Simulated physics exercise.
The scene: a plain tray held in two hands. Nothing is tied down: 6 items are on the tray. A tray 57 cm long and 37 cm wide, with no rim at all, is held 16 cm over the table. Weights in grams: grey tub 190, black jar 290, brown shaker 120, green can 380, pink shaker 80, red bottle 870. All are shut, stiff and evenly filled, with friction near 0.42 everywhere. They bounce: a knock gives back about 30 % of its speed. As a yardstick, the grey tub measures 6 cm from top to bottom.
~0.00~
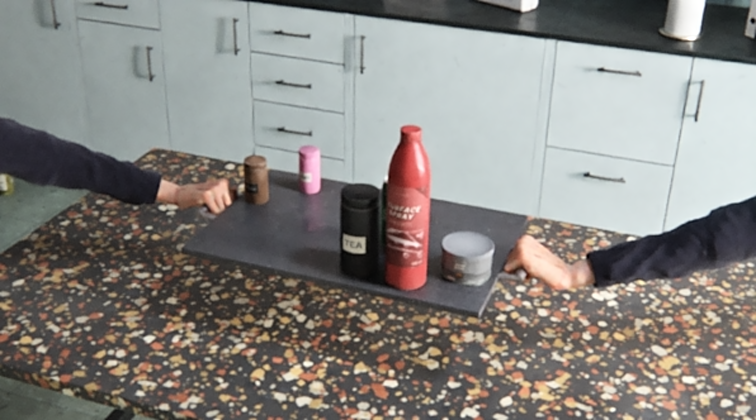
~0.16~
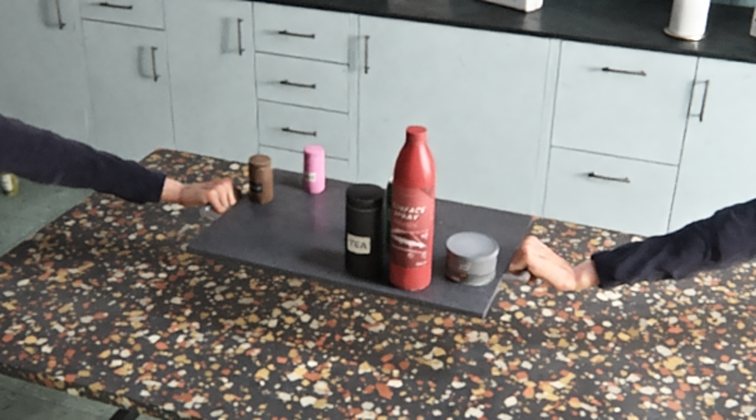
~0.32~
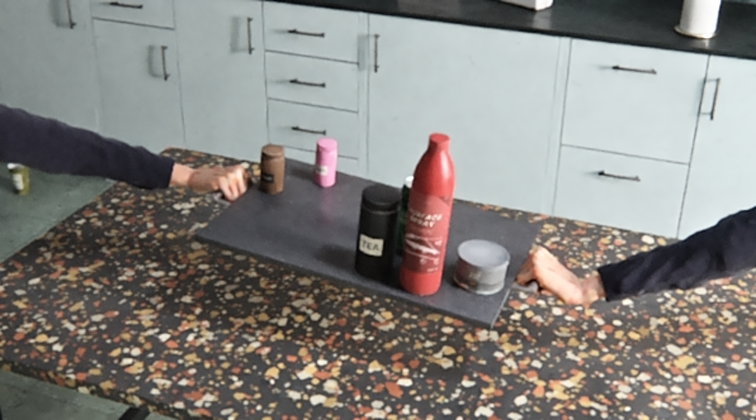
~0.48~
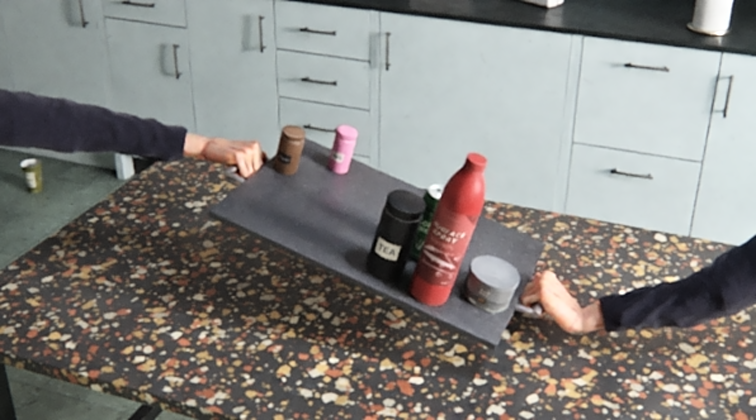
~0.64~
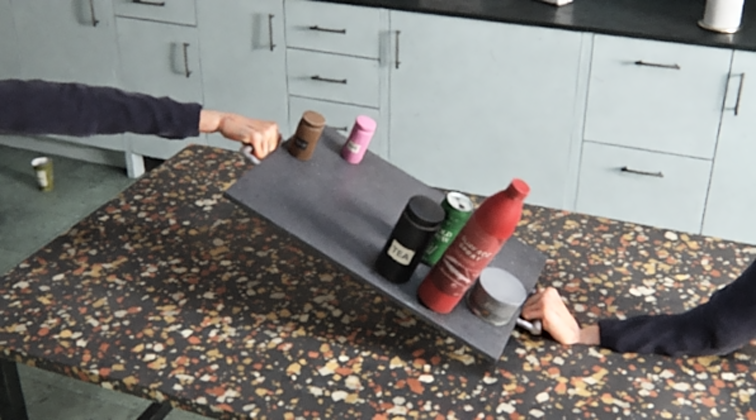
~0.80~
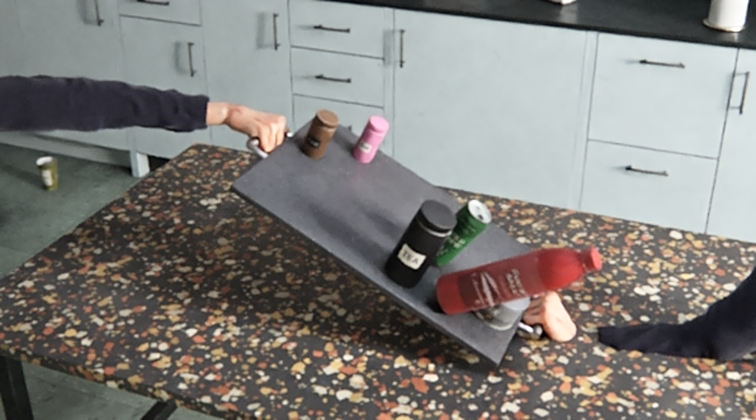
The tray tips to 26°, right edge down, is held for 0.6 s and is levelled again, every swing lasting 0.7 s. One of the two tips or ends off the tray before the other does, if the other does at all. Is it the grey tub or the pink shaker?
It is the former, the grey tub.
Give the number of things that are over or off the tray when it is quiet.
That comes to 5.
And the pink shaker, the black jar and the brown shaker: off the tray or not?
The pink shaker ends on the tray; the black jar ends off the tray; the brown shaker is still on the tray.
After 1.00 s, tray at 26°, right edge down; grey tub and red bottle now off the tray; pink shaker moved 6 cm near (388, 151); green can 62° off its base.
After 1.40 s, tray at 26°, right edge down; green can now off the tray; pink shaker moved 21 cm near (451, 192); black jar 9° off its base.
After 1.70 s, tray at 16°, right edge down; black jar now off the tray; pink shaker moved 37 cm near (522, 221); brown shaker on its side.
After 2.00 s, tray at 1°, right edge down; pink shaker moved 43 cm near (547, 201); brown shaker on its side.
In the end (2.6 s), off the tray, grey tub, black jar, green can and red bottle; toppled on the tray, brown shaker; not toppled but over 5 cm from the start, pink shaker. At the end, from the last picture's camera, pink shaker near (547, 199). Grey tub went at 1.00 s; pink shaker was never lost.
